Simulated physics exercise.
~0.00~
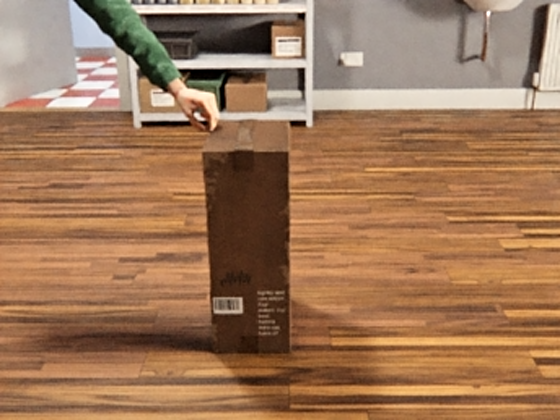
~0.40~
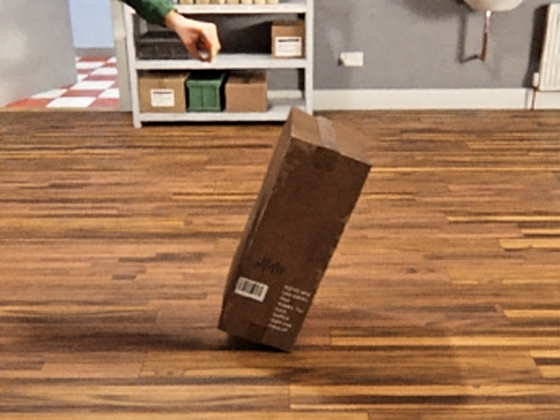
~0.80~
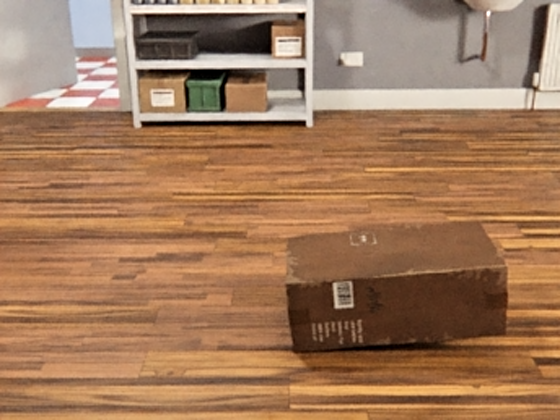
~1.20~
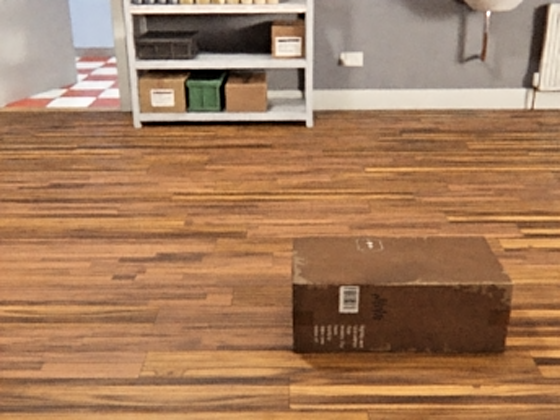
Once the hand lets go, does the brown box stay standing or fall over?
The brown box falls over to the right and ends up lying on its side on the wooden floor.
